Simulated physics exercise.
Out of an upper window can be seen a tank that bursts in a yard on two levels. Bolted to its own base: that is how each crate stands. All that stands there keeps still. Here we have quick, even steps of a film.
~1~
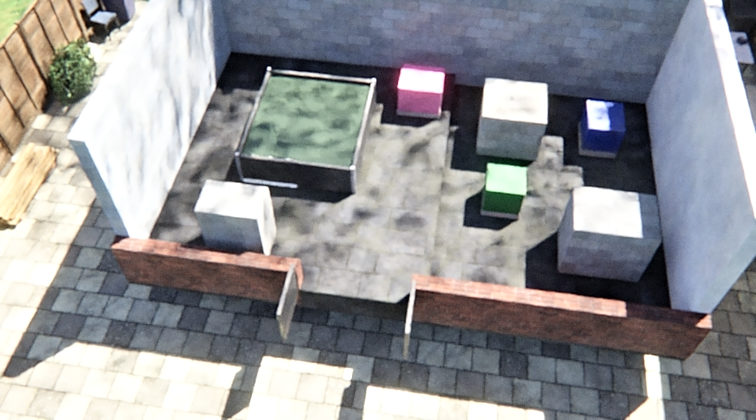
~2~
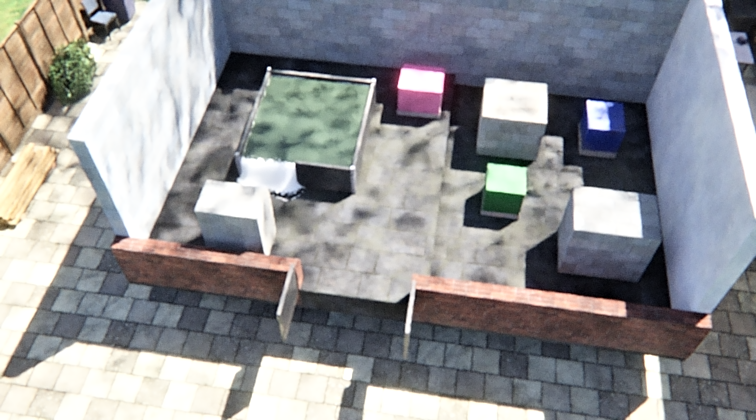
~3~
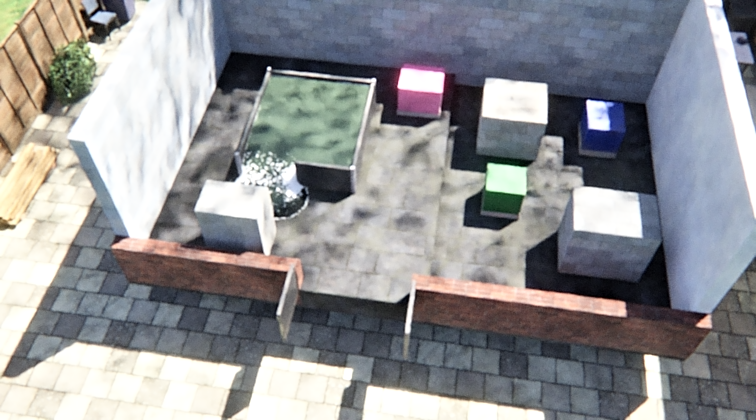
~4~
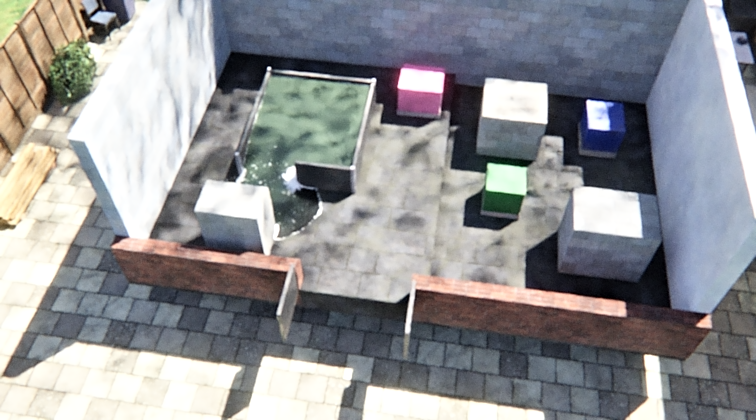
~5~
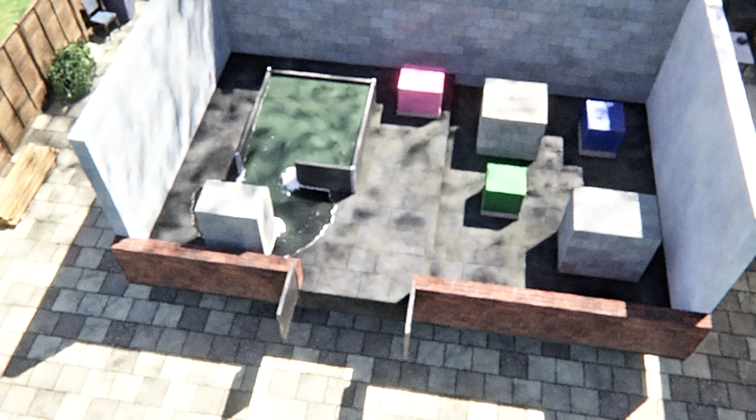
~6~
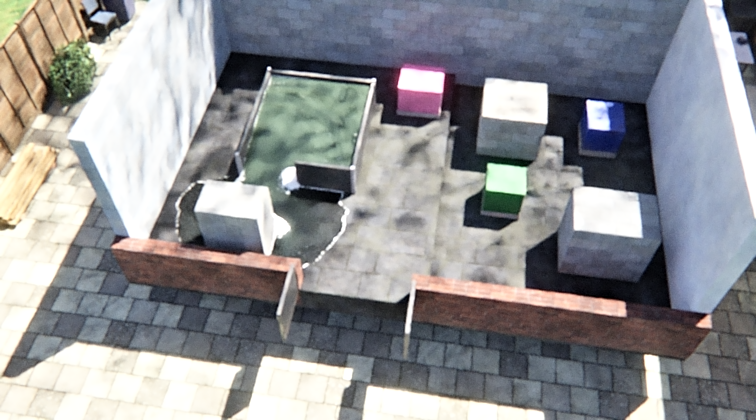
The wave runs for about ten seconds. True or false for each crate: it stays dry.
Green crate: True, it stays dry; pink crate: True, it stays dry; blue crate: True, it stays dry.
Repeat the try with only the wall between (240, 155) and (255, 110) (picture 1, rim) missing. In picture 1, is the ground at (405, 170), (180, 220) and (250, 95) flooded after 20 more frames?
Those three places would be still unsoaked, soaking and soaking, in that order.
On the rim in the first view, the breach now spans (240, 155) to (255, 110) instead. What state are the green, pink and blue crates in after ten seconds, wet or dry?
The green crate is not reached; the pink crate is reached; the blue crate is not reached.
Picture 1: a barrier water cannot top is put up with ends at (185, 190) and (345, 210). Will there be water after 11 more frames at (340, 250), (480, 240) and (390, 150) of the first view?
Taking the three spots in order: Spared, soaked, spared.
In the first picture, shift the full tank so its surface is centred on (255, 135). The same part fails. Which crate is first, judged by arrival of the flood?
My pick is the crate marked green.
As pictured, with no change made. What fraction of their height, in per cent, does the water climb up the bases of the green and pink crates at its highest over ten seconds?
About 50 percent and about 80 percent.
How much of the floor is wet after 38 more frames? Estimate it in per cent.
Roughly 65 %.
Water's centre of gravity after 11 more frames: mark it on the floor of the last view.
Near (285, 170) in the last view.
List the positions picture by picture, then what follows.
The first frame shows still water in the water tank at (309, 120).
In the second frame, water pours out at (270, 173) and has run to a hidden place.
In the third frame, water pours out at (270, 174) and has run to a hidden place.
In the fourth frame, the front is at (285, 233), out from the gap at (270, 175).
In the fifth frame, the front is at a hidden place, out from the gap at (270, 175).
In the sixth frame, the front is at a hidden place, out from the gap at (270, 174).
A moment on, water covers 15 % of the floor; the green crate not reached, the pink crate not reached, the blue crate not reached.
Next, water covers 25 % of the floor; the green crate not reached, the pink crate not reached, the blue crate not reached.
Then, water covers 45 % of the floor; the green crate water round its plinth, the pink crate not reached, the blue crate not reached.
Later, water covers 65 % of the floor; the green crate water round its plinth, the pink crate not reached, the blue crate not reached.
In the end, water covers 95 % of the floor; the green crate stayed above the water, the pink crate stayed above the water, the blue crate stayed above the water.
